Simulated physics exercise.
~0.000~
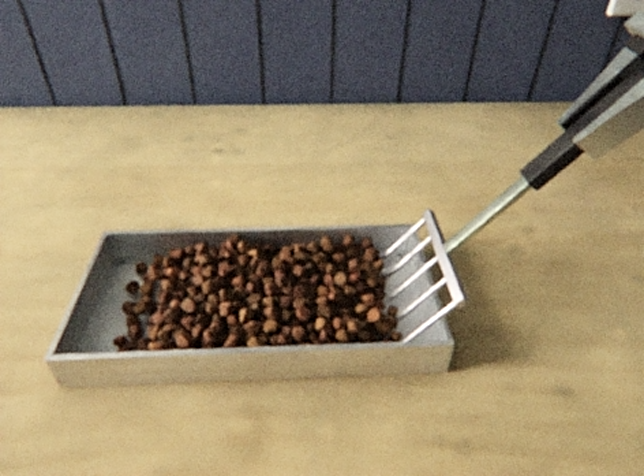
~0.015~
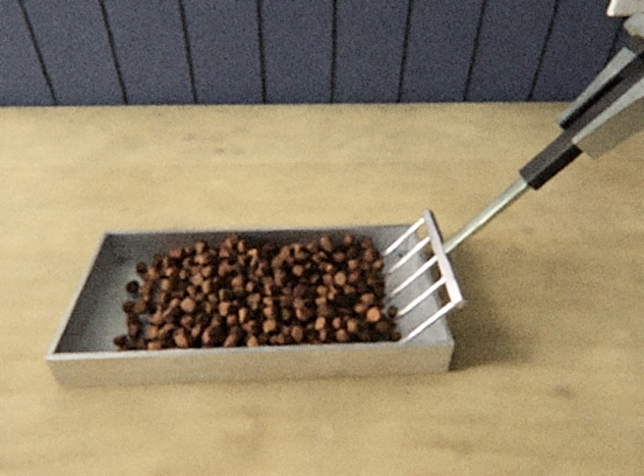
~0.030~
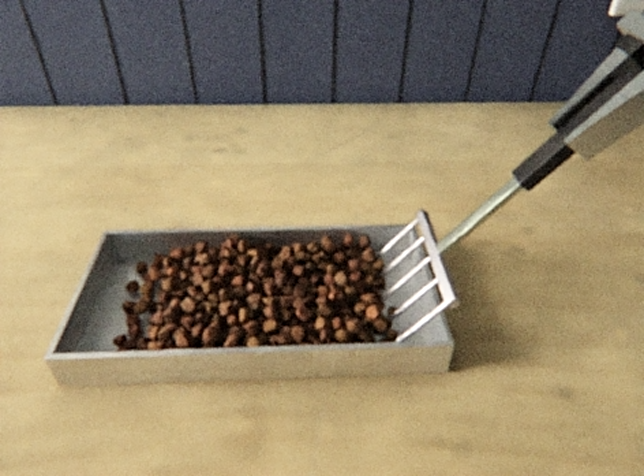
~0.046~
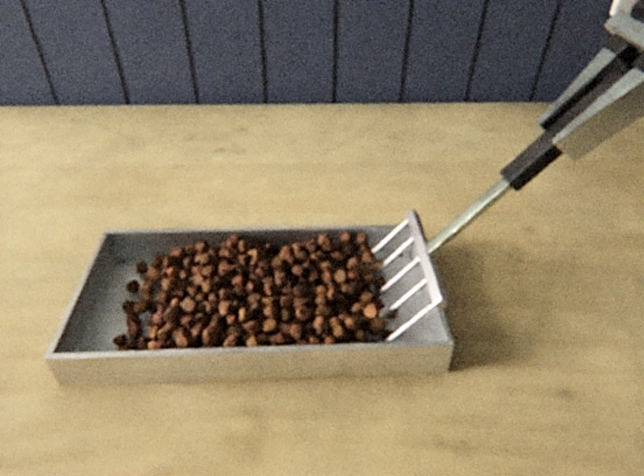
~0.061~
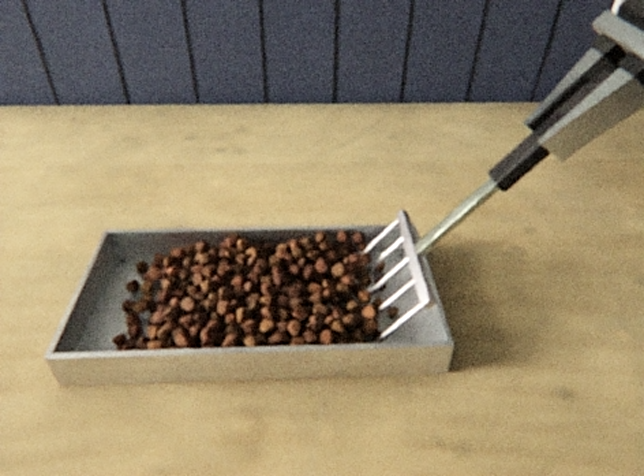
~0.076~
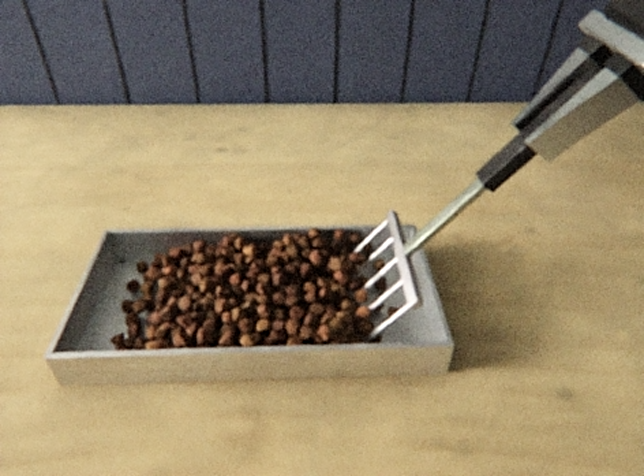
In this clip, a robotic arm holds a fork-like comb at the right end of a shallow gray tray of brown pellets on a table, then moves it slowly left against the pile, whose right edge shifts slightly.
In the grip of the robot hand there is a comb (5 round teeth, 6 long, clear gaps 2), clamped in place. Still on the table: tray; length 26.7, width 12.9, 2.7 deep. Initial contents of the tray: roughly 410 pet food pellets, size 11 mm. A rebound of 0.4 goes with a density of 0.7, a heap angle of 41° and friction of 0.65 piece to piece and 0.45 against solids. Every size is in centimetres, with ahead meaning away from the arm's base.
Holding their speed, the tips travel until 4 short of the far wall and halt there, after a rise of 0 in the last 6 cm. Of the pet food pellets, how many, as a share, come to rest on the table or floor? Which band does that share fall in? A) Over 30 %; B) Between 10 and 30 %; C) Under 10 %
The answer is B.
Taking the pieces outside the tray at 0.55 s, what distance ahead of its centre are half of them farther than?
It comes to about 16 cm.
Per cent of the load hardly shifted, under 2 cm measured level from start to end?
Around 10 in a hundred.
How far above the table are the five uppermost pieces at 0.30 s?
They are around 6 cm above the table.
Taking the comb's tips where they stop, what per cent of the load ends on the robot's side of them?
My estimate is around 55 per cent.
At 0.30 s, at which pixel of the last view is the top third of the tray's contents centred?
The centre lies near (193, 279) in the last picture.
After 0.19 s, sloping 53°, highest piece 5 above the table; 406 in the tray.
After 0.30 s, sloping 53°, highest piece 6 above the table; 404 in the tray, 2 in flight or on the tool.
After 0.55 s, sloping 53°, highest piece 7 above the table; 346 in the tray, 56 on the table or floor, 4 in flight or on the tool.
After 1.25 s, sloping 53°, highest piece 4 above the table; 345 in the tray, 60 on the table or floor, 1 in flight or on the tool.
In the end, 345 in the tray, 60 on the table or floor, 1 in flight or on the tool. That is 15 % on the table or floor.
